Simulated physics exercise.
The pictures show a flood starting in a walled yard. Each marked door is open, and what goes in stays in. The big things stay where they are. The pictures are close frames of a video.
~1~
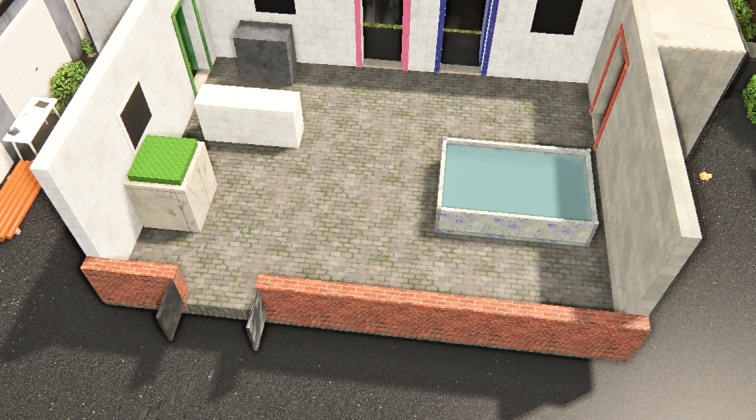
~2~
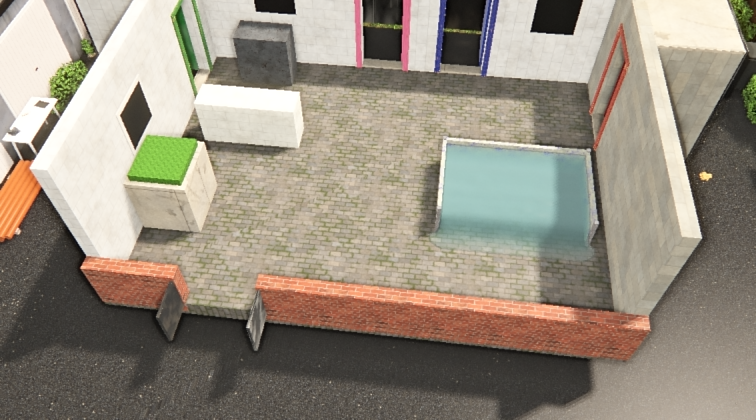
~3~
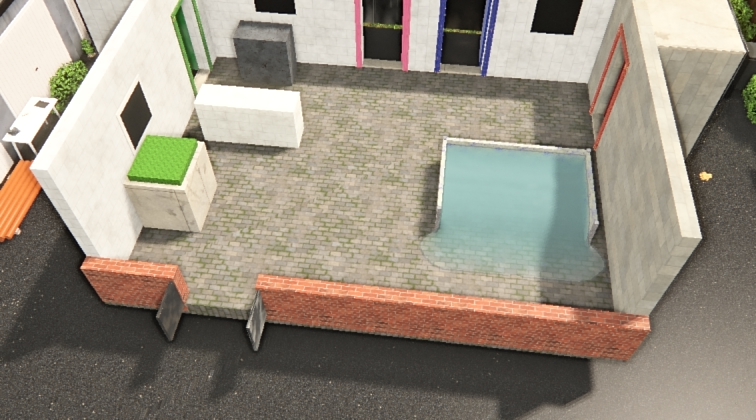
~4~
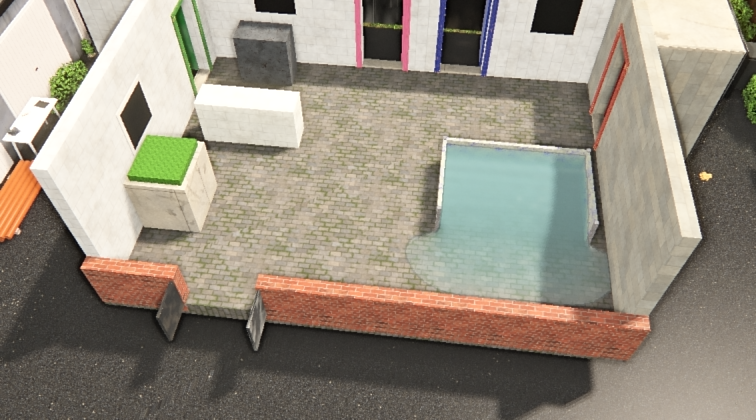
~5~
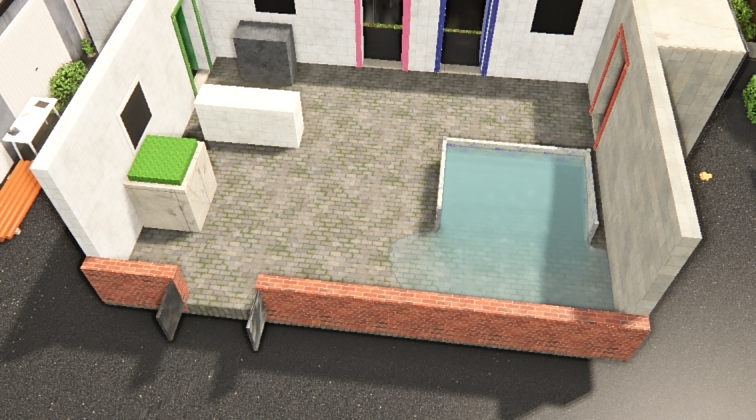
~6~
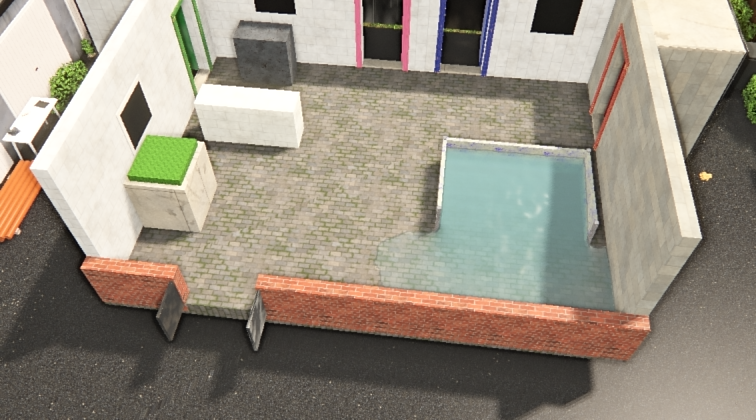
Water pouring from the open front of a raised tank, spreading across the paved yard to the low brick wall and leftward.
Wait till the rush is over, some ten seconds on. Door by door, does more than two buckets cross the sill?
In the end: The blue door admits no more than that; the pink door admits no more than that; the green door admits no more than that; the red door admits no more than that.
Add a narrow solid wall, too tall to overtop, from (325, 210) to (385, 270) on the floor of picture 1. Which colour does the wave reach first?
I say the door marked red.
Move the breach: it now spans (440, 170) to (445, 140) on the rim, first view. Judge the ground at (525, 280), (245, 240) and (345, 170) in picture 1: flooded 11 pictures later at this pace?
In turn: Clear, flooded, under water.
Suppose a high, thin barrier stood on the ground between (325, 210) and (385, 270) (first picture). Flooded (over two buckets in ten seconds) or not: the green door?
In short: The green one holds.
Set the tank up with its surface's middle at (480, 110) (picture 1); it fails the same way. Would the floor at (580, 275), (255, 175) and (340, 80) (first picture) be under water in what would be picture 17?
As listed: Under water, not flooded, free of water.
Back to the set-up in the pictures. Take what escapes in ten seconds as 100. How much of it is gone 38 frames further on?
About 20 per cent.
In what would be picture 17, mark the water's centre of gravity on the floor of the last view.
At about (494, 266).
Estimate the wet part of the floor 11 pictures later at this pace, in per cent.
Roughly 20 per cent.
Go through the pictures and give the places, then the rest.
In the first picture, still water in the open tank at (516, 182).
In the second picture, water pours out at (513, 229) and has run to (592, 249).
In the third picture, water pours out at (512, 231) and has run to (600, 264).
In the fourth picture, the front is at (610, 283), out from the gap at (512, 231).
In the fifth picture, the front is at (406, 285), out from the gap at (512, 232).
In the sixth picture, the front is at a hidden place, out from the gap at (512, 232).
A moment on, water covers 15 % of the floor; the blue door not reached, the pink door not reached, the green door not reached, the red door not reached.
Next, water covers 20 % of the floor; the blue door not reached, the pink door not reached, the green door not reached, the red door not reached.
Then, water covers 45 % of the floor; the blue door not reached, the pink door not reached, the green door not reached, the red door wet at the sill, nothing in.
Later, water covers 60 % of the floor; the blue door wet at the sill, nothing in, the pink door not reached, the green door wet at the sill, nothing in, the red door wet at the sill, nothing in.
In the end, water covers 75 % of the floor; the blue door wet at the sill, nothing in, the pink door wet at the sill, nothing in, the green door wet at the sill, nothing in, the red door wet at the sill, nothing in.
